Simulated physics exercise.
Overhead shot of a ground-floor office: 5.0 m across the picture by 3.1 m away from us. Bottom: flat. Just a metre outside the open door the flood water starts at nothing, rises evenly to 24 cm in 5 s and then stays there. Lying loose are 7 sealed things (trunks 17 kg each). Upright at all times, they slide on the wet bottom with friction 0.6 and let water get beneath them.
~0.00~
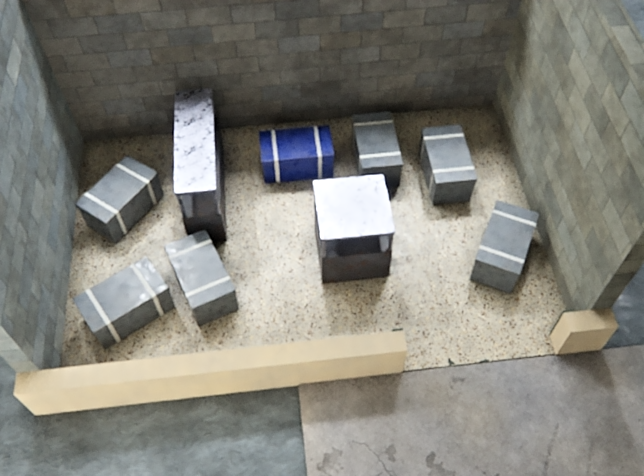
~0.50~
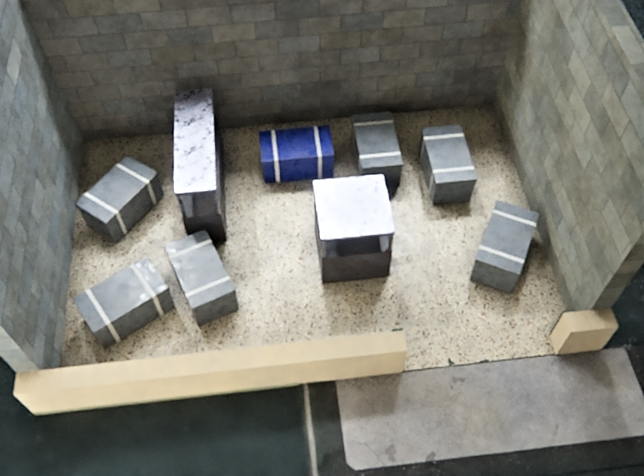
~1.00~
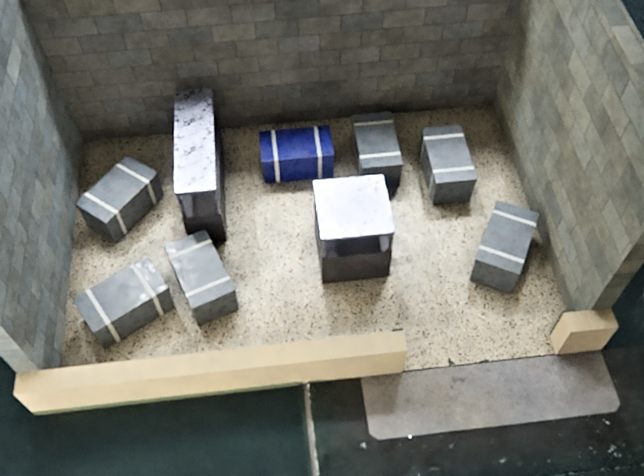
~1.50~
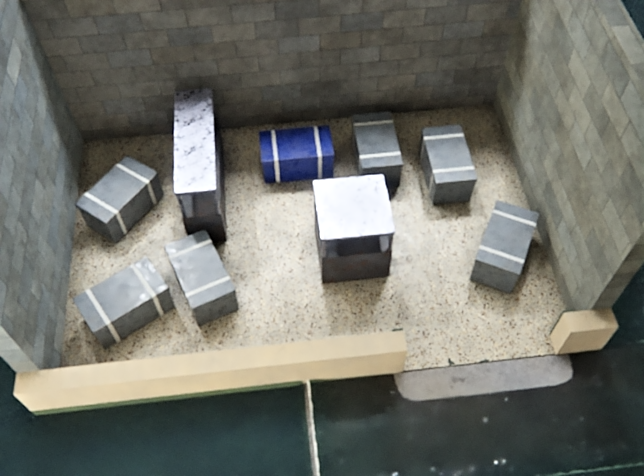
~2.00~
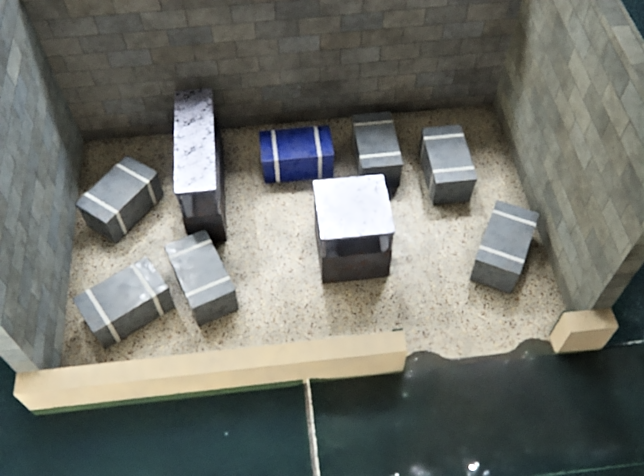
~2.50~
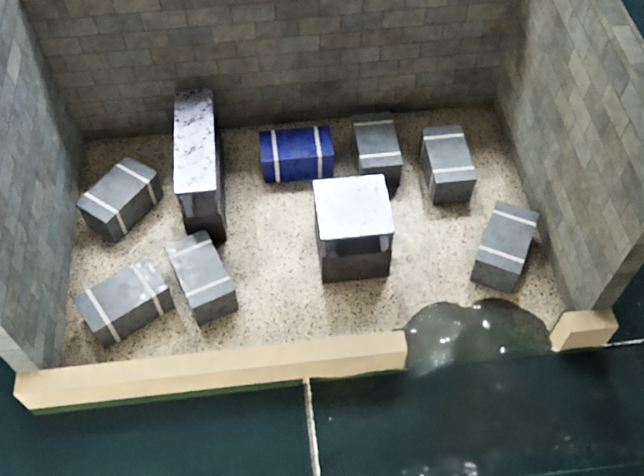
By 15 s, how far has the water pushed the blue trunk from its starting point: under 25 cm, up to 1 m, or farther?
I reckon it goes over a metre.
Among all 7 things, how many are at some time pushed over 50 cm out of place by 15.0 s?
I get 6.
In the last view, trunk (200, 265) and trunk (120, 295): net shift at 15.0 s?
100 cm and 50 cm respectively.
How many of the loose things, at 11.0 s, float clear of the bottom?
Just then, the number is 7.
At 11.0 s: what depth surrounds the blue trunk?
I'd say around 12 cm.
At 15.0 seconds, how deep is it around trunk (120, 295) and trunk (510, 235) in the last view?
15 and 15 cm.
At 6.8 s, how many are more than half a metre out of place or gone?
By my reckoning, 2.
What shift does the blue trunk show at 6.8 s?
Roughly 0 cm.
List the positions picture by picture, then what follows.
In the first frame, the blue trunk at (296, 143), on the bottom; water covers 0.0 m2; 0 of 7 have shifted.
In the second frame, the blue trunk at (296, 143), on the bottom; 0.0 m2 under water; 0 of 7 have shifted.
In the third frame, the blue trunk at (296, 143) rests on the ground; 0.0 m2 under water; 0 of 7 have shifted.
In the fourth frame, the blue trunk at (296, 143), on the bottom; 0.0 m2 under water; 0 of 7 have shifted.
In the fifth frame, the blue trunk at (296, 143) rests on the ground; water covers 0.0 m2; 0 of 7 have shifted.
In the sixth frame, the blue trunk at (296, 143), on the bottom; water covers 0.5 m2; 0 of 7 have shifted.
After 3.5 s the blue trunk is near (296, 143), 0.0 m from its start, aground; 0 afloat.
After 6.8 s the blue trunk is near (295, 143), 0.0 m from its start, aground; 3 afloat.
After 11.0 s the blue trunk is near (234, 327), 2.4 m from its start, afloat; 7 afloat.
After 15.0 s the blue trunk is near (108, 262), 2.4 m from its start, afloat; 7 afloat.
